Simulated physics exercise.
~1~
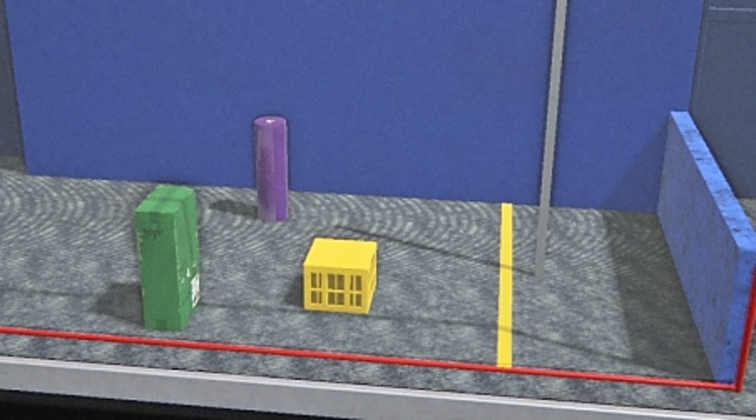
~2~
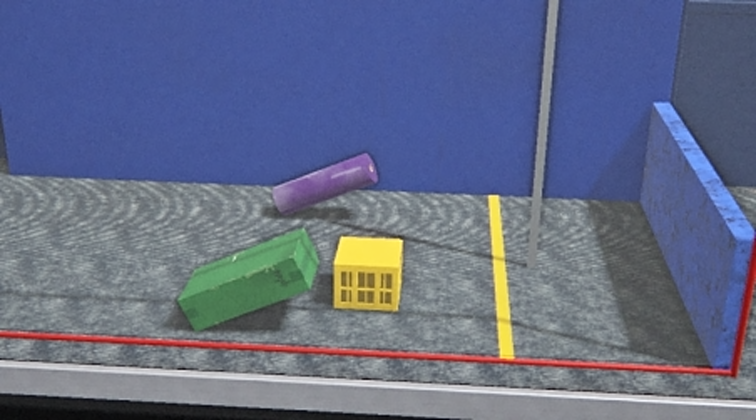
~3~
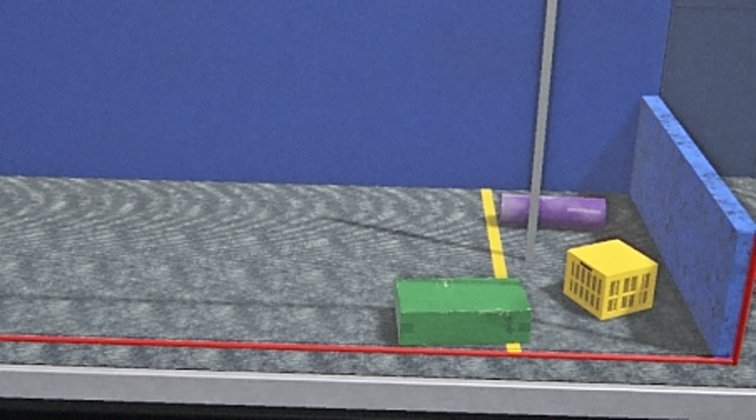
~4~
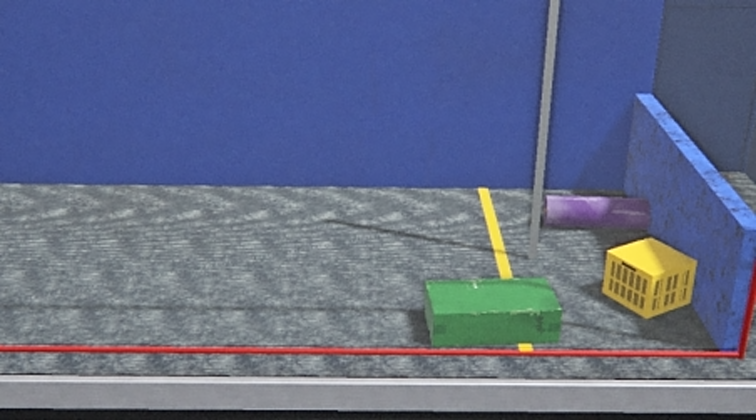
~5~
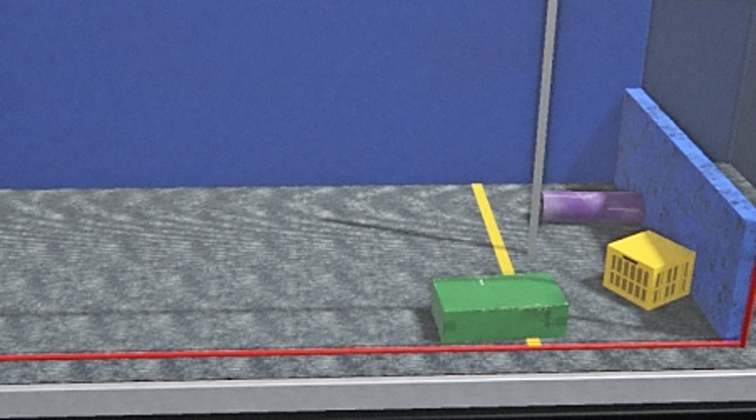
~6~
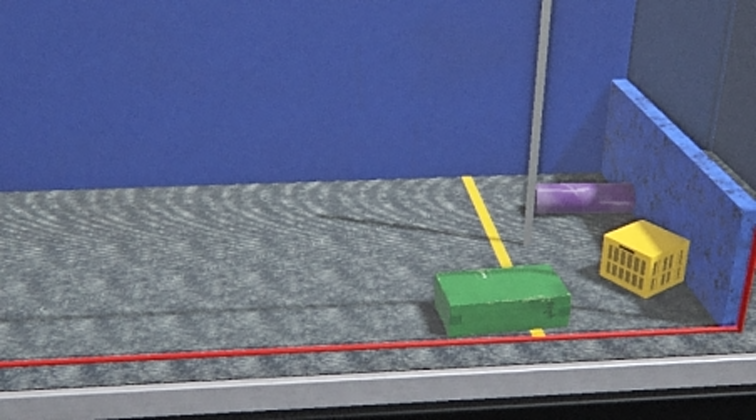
We see a green box, a purple cylinder and a yellow crate on a grey floor; the box and cylinder topple as all three move right, the crate and cylinder crossing the yellow line while the box stops just short, its middle not past it.
